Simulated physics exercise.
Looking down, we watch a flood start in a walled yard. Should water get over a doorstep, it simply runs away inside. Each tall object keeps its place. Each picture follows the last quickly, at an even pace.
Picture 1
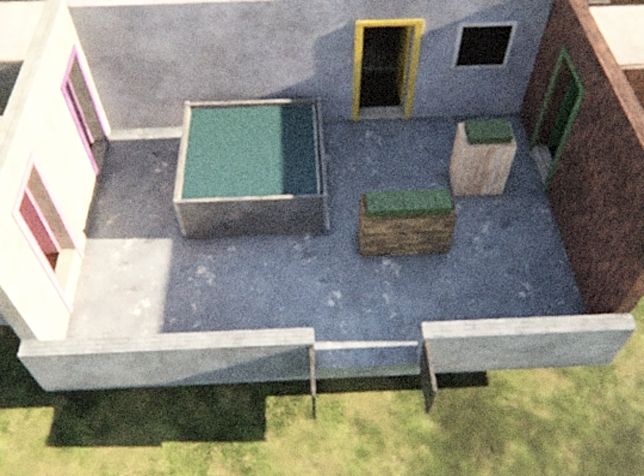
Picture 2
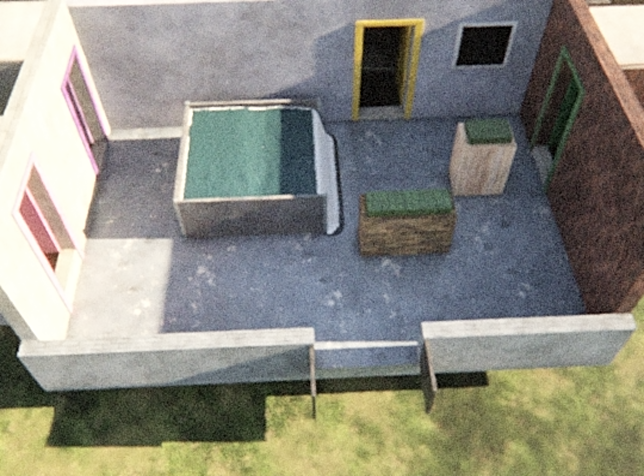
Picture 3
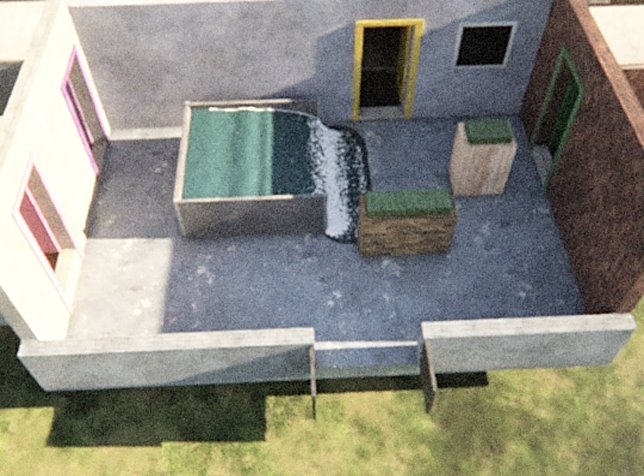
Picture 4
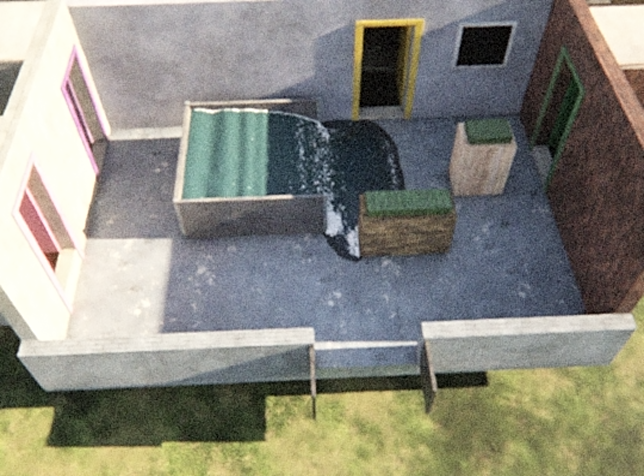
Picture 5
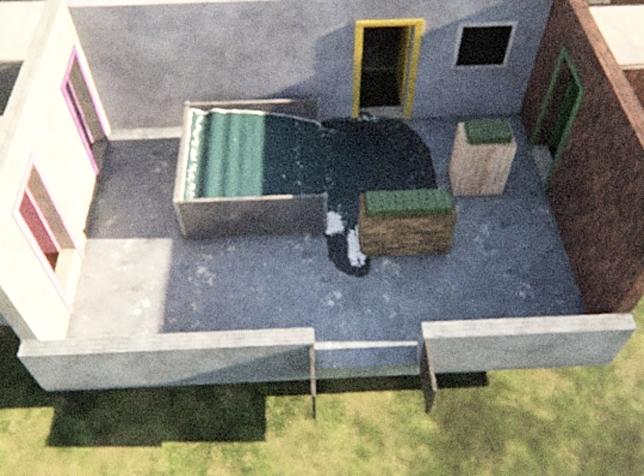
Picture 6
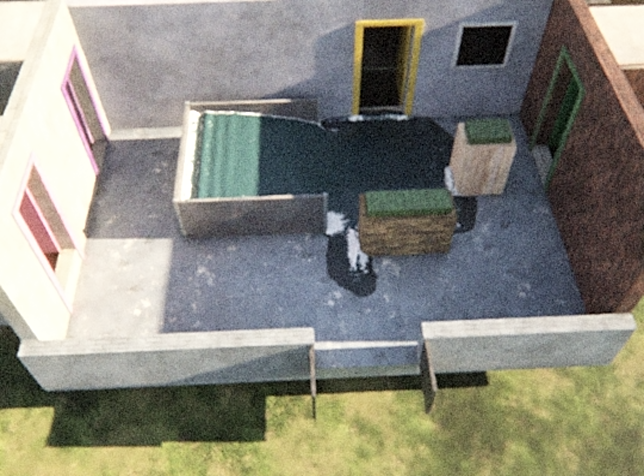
Water pours from the tank's open right side and spreads around the wooden boxes.
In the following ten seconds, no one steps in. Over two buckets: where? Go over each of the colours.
One by one: The green door tips over the cap there. The purple door tips over the cap there. The yellow door tips over the cap there. The pink door stays at or under the cap there.
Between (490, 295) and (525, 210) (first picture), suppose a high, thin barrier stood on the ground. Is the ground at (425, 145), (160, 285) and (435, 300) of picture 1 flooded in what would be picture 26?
Results in order: Swamped / bone-dry / swamped.
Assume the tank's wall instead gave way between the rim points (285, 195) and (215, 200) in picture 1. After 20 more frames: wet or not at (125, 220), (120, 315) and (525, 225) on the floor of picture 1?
The first spot is soaked, the second soaked and the third spared.
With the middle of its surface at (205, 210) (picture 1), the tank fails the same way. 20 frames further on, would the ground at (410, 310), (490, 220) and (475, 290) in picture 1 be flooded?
Going through the three spots in turn: Gets wet, gets wet, gets wet.
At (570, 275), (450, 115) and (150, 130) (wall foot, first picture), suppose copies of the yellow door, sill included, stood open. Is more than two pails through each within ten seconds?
Each in turn, the new doors: Breaks the limit, breaks the limit, remains within bounds.
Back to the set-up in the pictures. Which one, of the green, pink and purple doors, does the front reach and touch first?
It's the green-painted one.
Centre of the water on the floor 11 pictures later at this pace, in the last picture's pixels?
Centre point: Around (385, 184).
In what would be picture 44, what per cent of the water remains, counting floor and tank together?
That works out to about 90 percent.
A moment on, water covers 40 % of the floor; the green door under two buckets in, the purple door not reached, the yellow door under two buckets in, the pink door not reached.
Next, water covers 50 % of the floor; the green door over two buckets in, the purple door not reached, the yellow door over two buckets in, the pink door not reached.
Then, water covers 55 % of the floor; the green door far over two buckets in, the purple door not reached, the yellow door over two buckets in, the pink door not reached.
Later, water covers 90 % of the floor; the green door far over two buckets in, the purple door not reached, the yellow door far over two buckets in, the pink door wet at the sill, nothing in.
In the end, water covers 100 % of the floor; the green door far over two buckets in, the purple door over two buckets in, the yellow door far over two buckets in, the pink door wet at the sill, nothing in.
